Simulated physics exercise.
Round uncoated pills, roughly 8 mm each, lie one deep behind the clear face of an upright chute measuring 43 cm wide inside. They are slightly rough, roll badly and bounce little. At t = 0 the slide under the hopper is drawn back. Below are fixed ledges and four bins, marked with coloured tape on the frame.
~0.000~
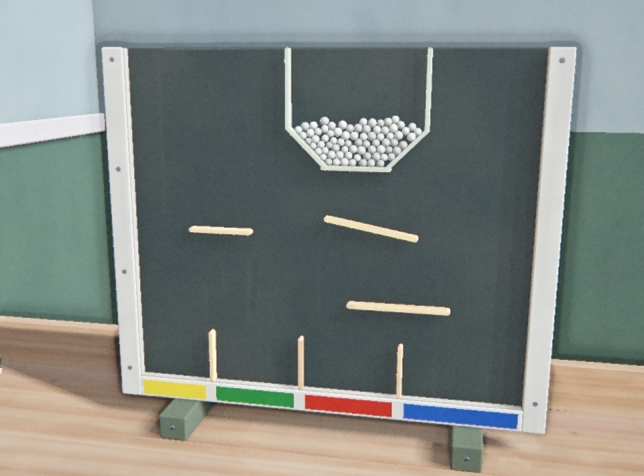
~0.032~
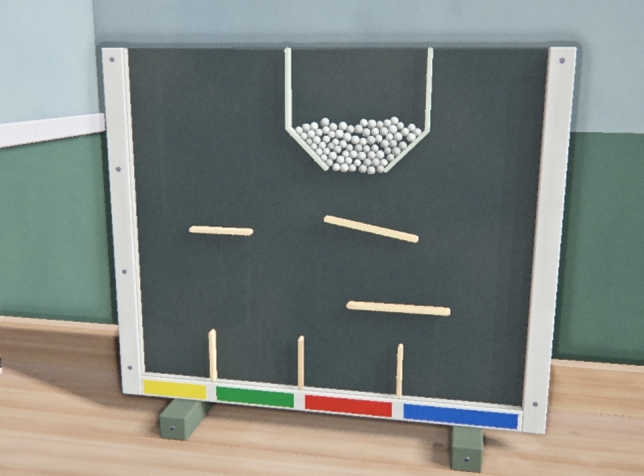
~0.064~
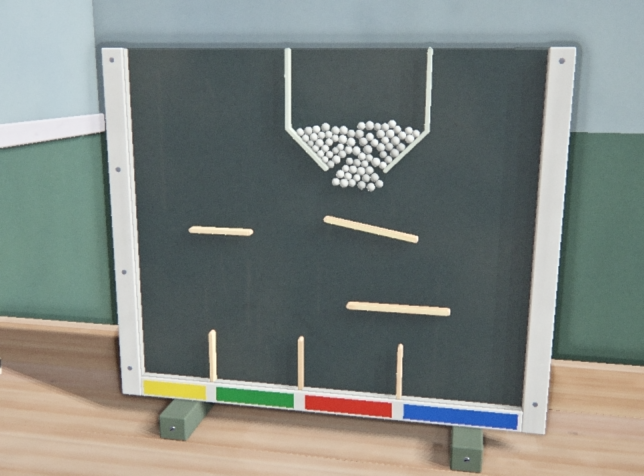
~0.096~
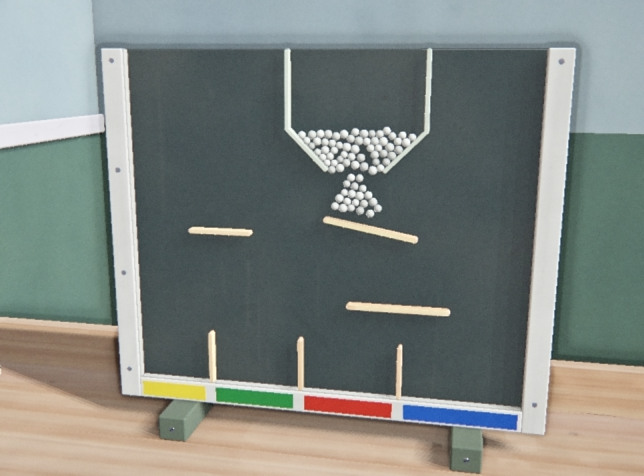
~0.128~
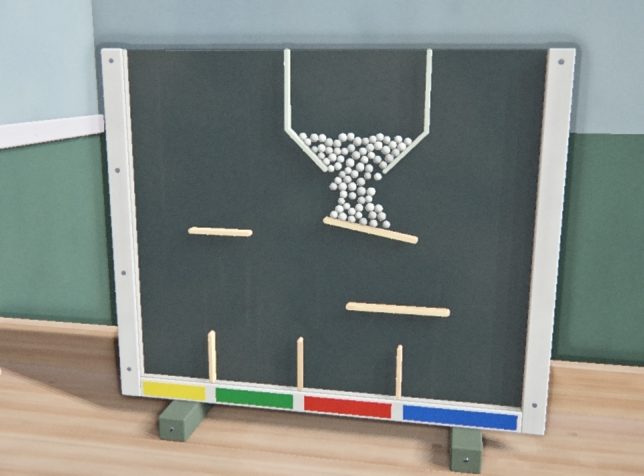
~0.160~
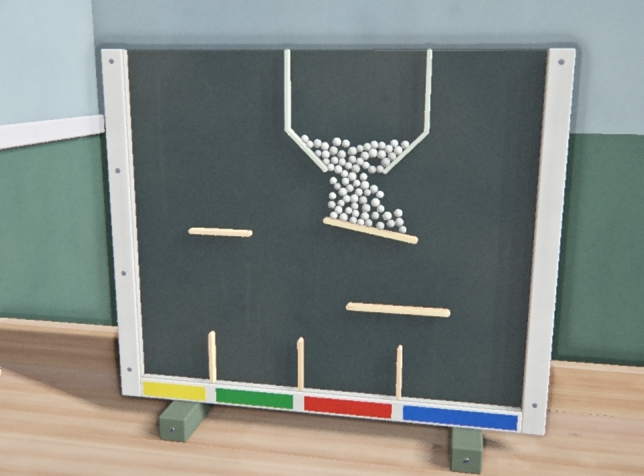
In a room with a green and pale blue wall and a wooden floor, a dark upright board in a white frame is seen from the front, slightly to one side. Small whitish balls fill a hopper at the top, above three pale ledges and yellow, green, red and blue sections. The hopper's bottom opens and balls drop, landing on the middle sloping ledge and spreading rightward, while the camera stays still.
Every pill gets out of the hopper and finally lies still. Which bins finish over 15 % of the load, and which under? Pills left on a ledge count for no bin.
Green over, yellow under, blue over, red under 15 %.
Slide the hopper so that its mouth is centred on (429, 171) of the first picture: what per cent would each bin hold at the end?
Green bin: 0; yellow bin: 0; blue bin: 65; red bin: 0.
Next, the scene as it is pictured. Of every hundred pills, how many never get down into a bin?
About 35 per cent.
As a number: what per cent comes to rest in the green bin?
About 20 per cent.
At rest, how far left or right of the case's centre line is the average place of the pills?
Some 7 cm right of it.
After 0.24 s 80 % have left the hopper; down in the bins, nothing yet.
After 0.34 s 100 % have left the hopper; down in the bins, green 5 %.
In the end, by 2.2 s, green 20 %, yellow 0 %, blue 40 %, red 5 %, left higher up 35 %.
